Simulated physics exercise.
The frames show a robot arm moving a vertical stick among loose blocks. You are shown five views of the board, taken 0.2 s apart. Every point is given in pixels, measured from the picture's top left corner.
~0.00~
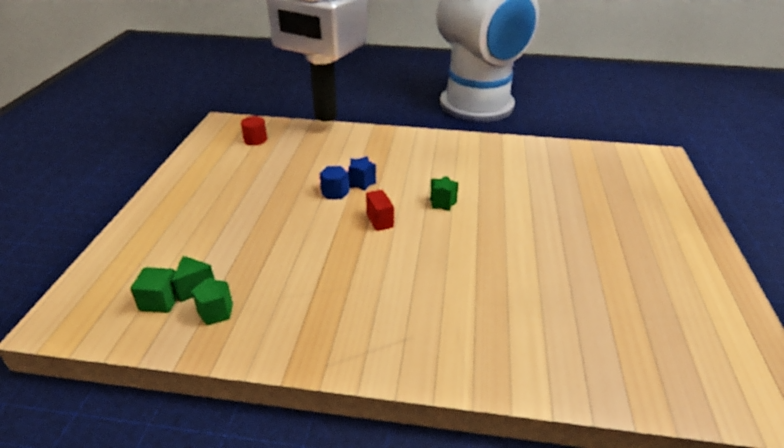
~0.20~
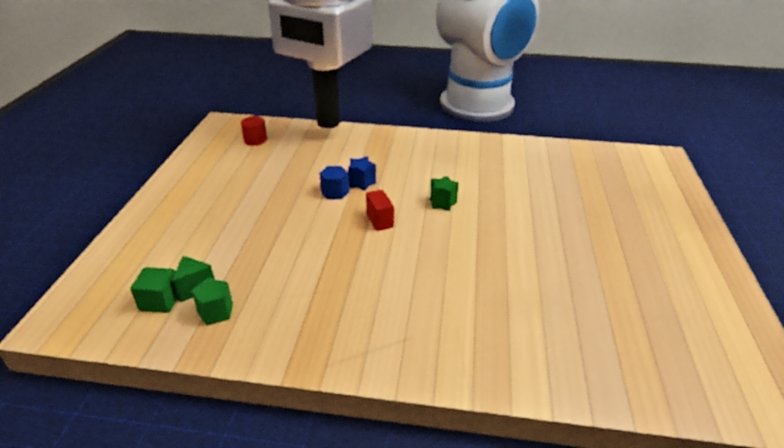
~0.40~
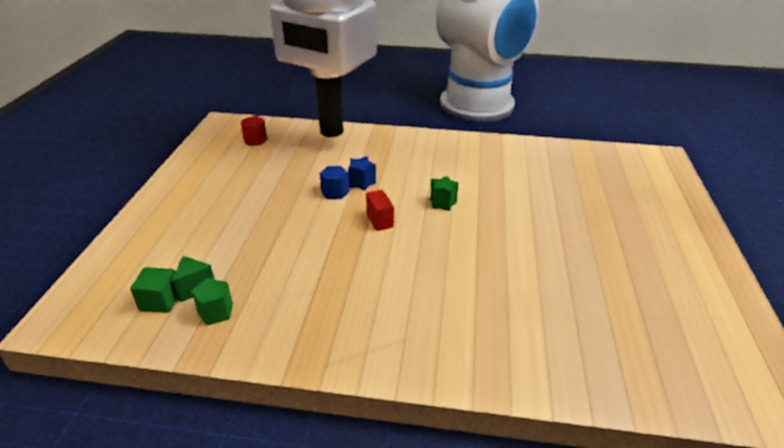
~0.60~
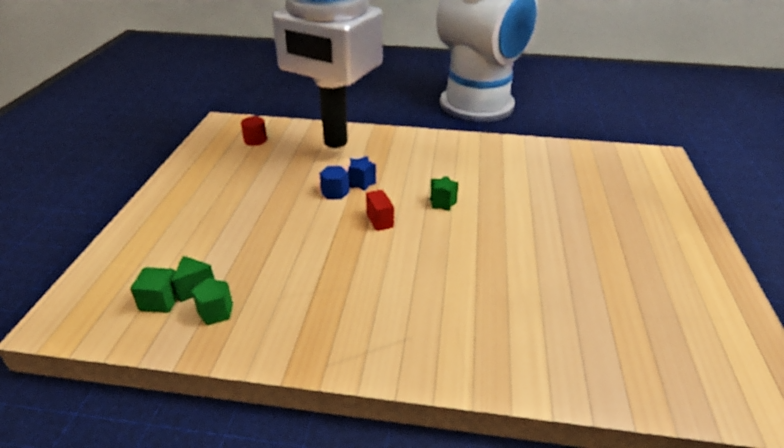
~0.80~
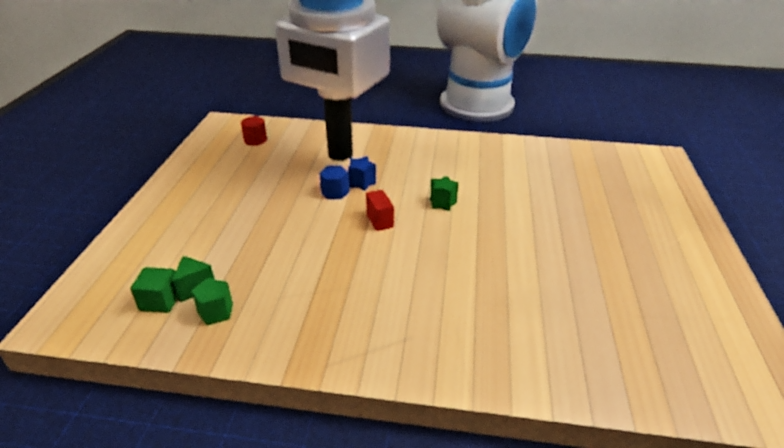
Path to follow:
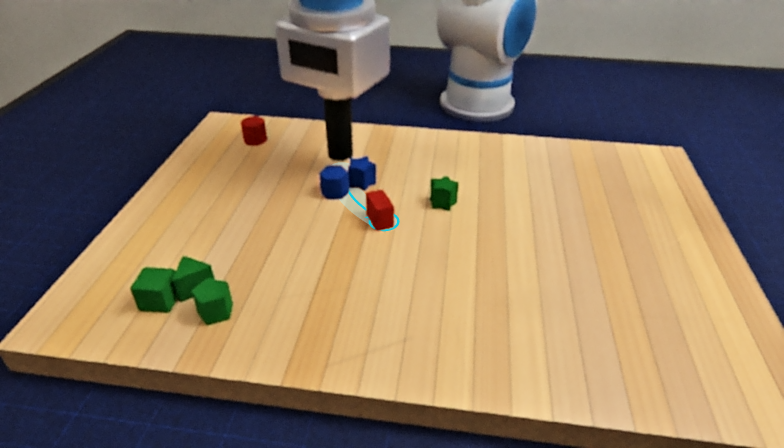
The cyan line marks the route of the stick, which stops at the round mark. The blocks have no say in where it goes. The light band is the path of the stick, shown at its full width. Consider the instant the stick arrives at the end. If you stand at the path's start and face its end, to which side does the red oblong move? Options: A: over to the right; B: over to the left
Option B.
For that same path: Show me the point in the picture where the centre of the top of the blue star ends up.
Located at (379, 175).
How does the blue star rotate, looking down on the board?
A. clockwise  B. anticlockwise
It's B.
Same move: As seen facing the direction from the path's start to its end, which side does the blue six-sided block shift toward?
Heads right.
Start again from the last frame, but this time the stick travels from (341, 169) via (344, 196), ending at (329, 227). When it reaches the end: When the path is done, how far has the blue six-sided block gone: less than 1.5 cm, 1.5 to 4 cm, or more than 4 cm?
Distance: More than 4 cm.
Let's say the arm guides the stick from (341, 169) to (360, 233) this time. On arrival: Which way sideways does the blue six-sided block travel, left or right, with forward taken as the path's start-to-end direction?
It gets pushed right.
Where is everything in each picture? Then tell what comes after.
The first frame shows stick tip (326, 117); block tops, blue six-sided block (334, 172); blue star (361, 163); red oblong (380, 199); green star (444, 183).
The second frame shows stick (329, 124); blocks unchanged.
The third frame shows stick (332, 132); blocks unchanged.
The fourth frame shows stick (336, 143); blocks unchanged.
The fifth frame shows stick (341, 155); blue six-sided block (334, 172); blue star (361, 163); red oblong (380, 199); green star (444, 183).
Path on the board, from (341, 169) by way of (346, 187) and (360, 205) to (384, 221).
What follows on the original path. One third of the way, stick (345, 173); blue six-sided block (331, 179), turned 30° clockwise; blue star (371, 170), turned 55° anticlockwise.
Two thirds of the way, stick (360, 191); blue six-sided block (329, 186), turned 70° clockwise; blue star (379, 175), turned 120° anticlockwise.
At the end, stick (384, 206); blue six-sided block (329, 186), turned 70° clockwise; blue star (379, 175), turned 125° anticlockwise; red oblong (406, 214), turned 15° anticlockwise; green star in place.
